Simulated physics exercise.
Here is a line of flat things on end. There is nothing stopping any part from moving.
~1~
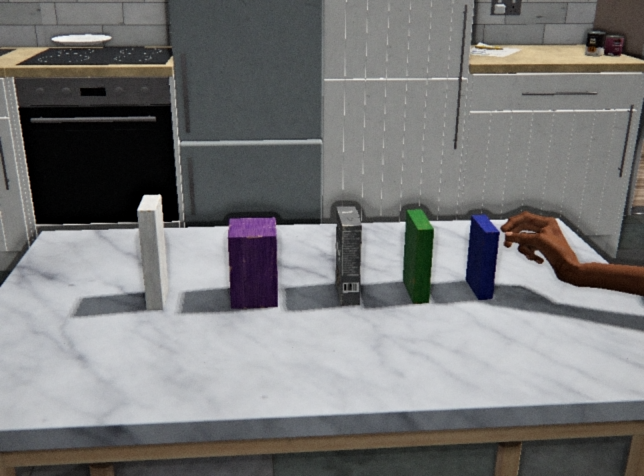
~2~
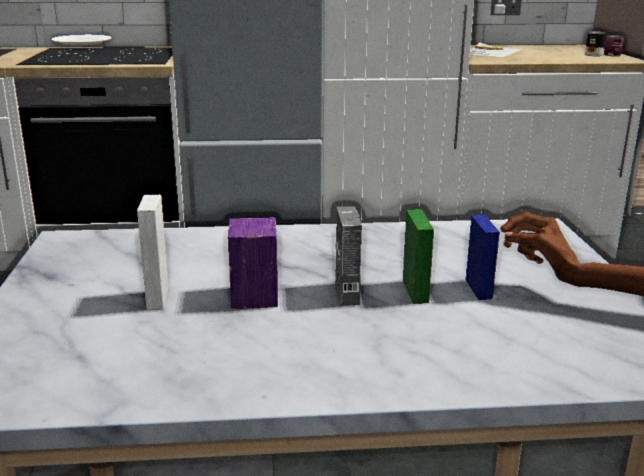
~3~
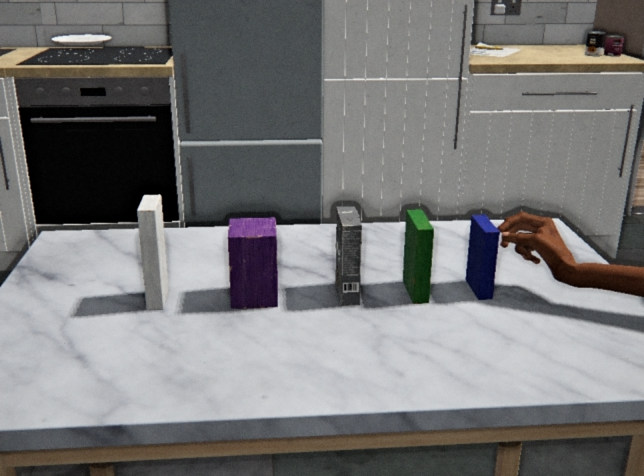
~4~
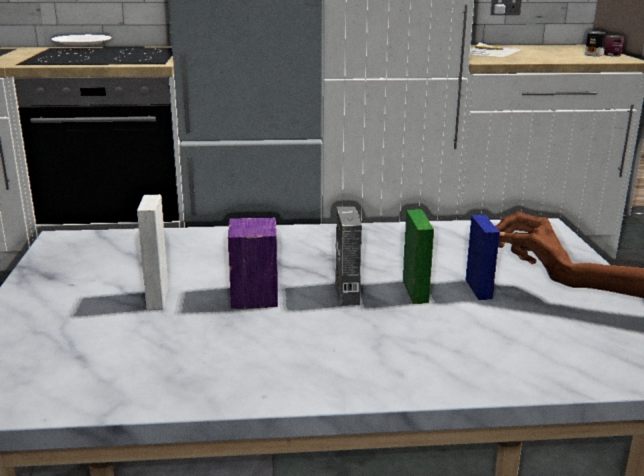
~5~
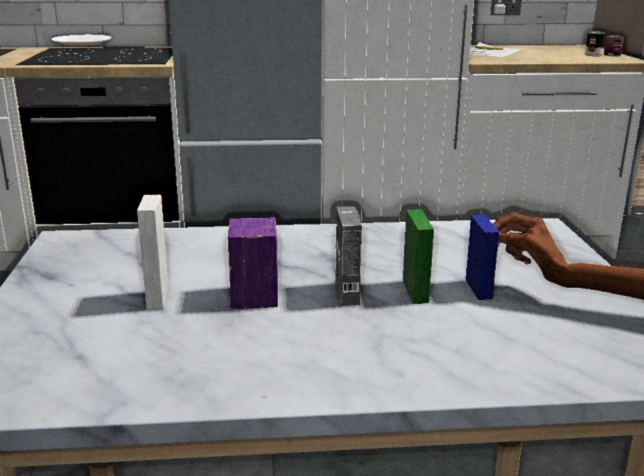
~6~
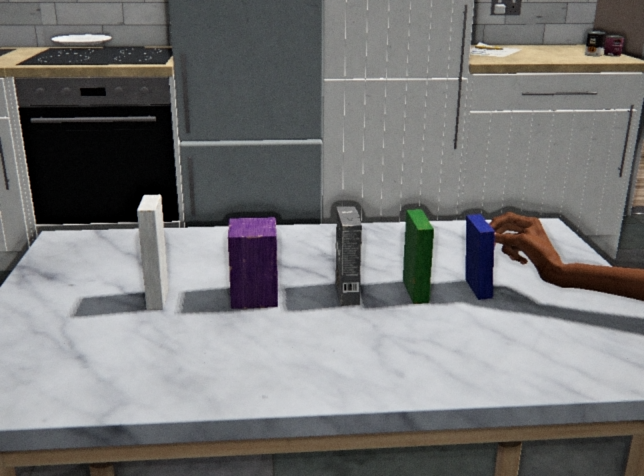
A kitchen with an oven, grey cabinets and wooden worktops is seen from the front, across a white marble-topped table, by a still camera. Five flat, upright things stand in a spaced row: white at left, then a wider purple block, a grey packet, a green block and a blue block. From the right, a hand edges leftward to the blue block, which then tilts very slightly left.
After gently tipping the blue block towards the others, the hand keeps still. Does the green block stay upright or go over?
It does not stay up.
Then, 0.60 s after the last picture, blue block 66° over; green block tipped 36° from how it was near (393, 259).
Then, 0.80 s after the last picture, blue block 75° over; green block tipped 68° from how it was near (374, 273); grey packet tipped 45° from how it was; purple block tipped 13° from how it was.
At rest, tipped over on the table, green block and grey packet; left askew, purple block. Seen from the same camera at the end, green block near (371, 277).
